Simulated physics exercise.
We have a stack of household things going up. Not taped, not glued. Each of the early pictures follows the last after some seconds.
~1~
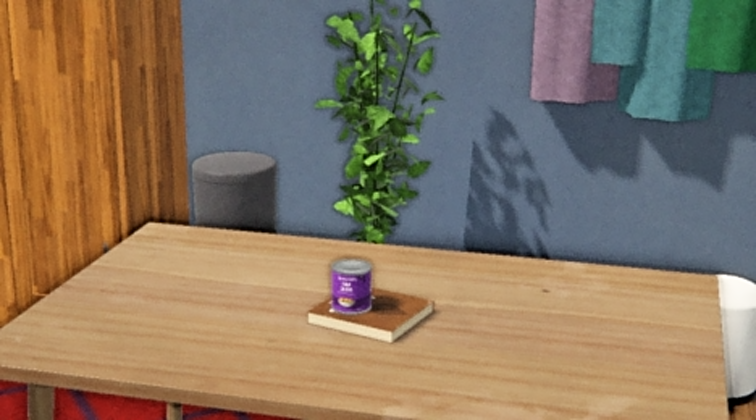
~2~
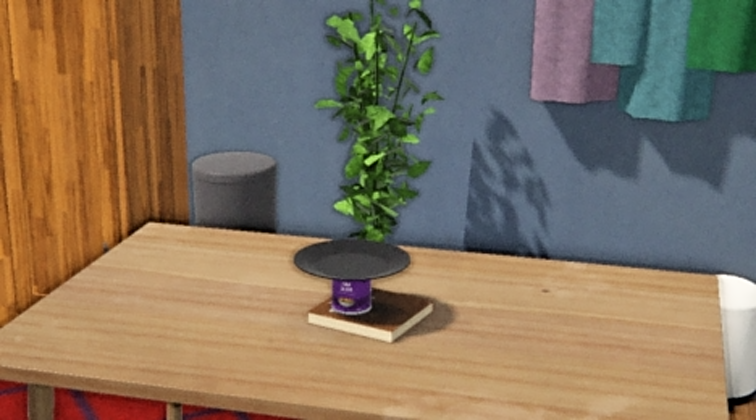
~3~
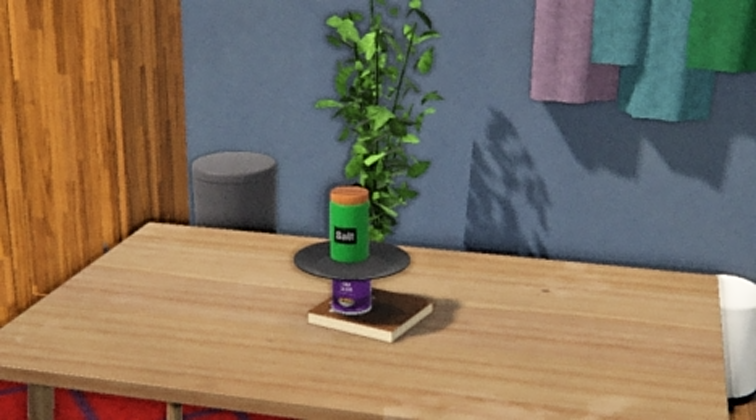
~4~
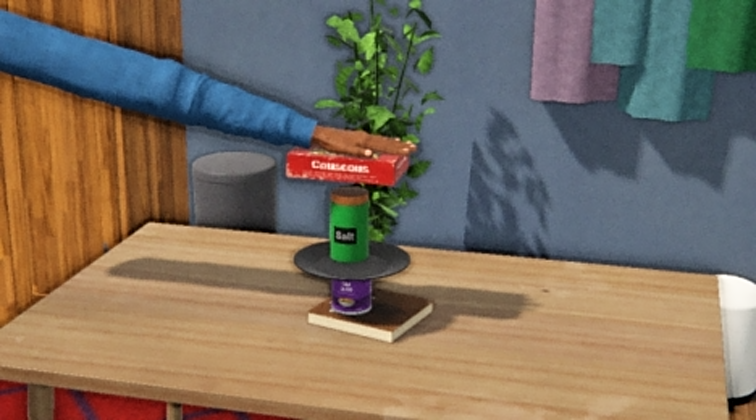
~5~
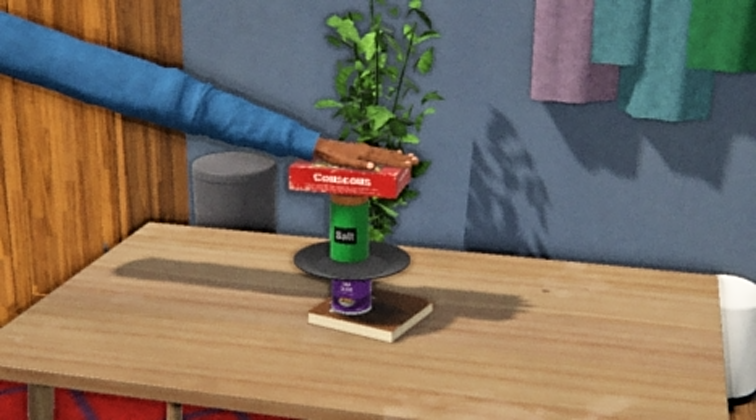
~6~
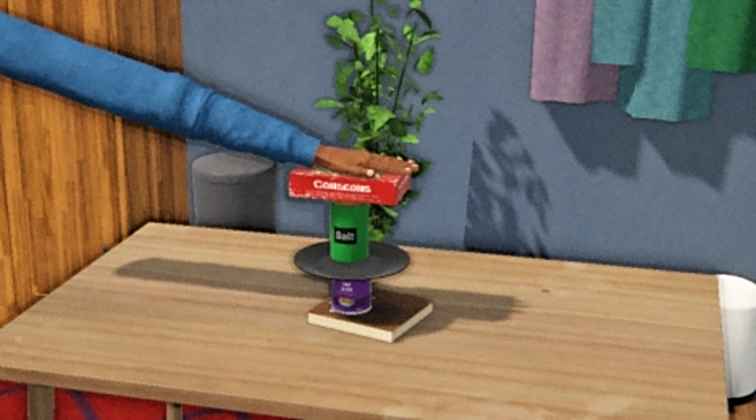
A hand lowers a red couscous box onto a green salt jar above a dark plate.
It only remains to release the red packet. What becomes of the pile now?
It stays upright.
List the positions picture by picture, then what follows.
In the first frame, the last thing is not in view yet; purple pot (352, 287).
In the second frame, the last thing is not in view yet.
In the third frame, the last thing is not in view yet; purple pot (352, 287).
The fourth frame shows coming down; red packet (349, 161); green jar (350, 224).
The fifth frame shows coming down; red packet (351, 173); purple pot (352, 287).
The sixth frame shows set down, still held; red packet (351, 180); green jar (350, 224).
Then, 0.40 s on from there, no change.
Then, 1.20 s on from there, red packet resting near (351, 181).
In the end, all 5 unmoved. At the end, from the last picture's camera, red packet near (351, 181). The pile holds.
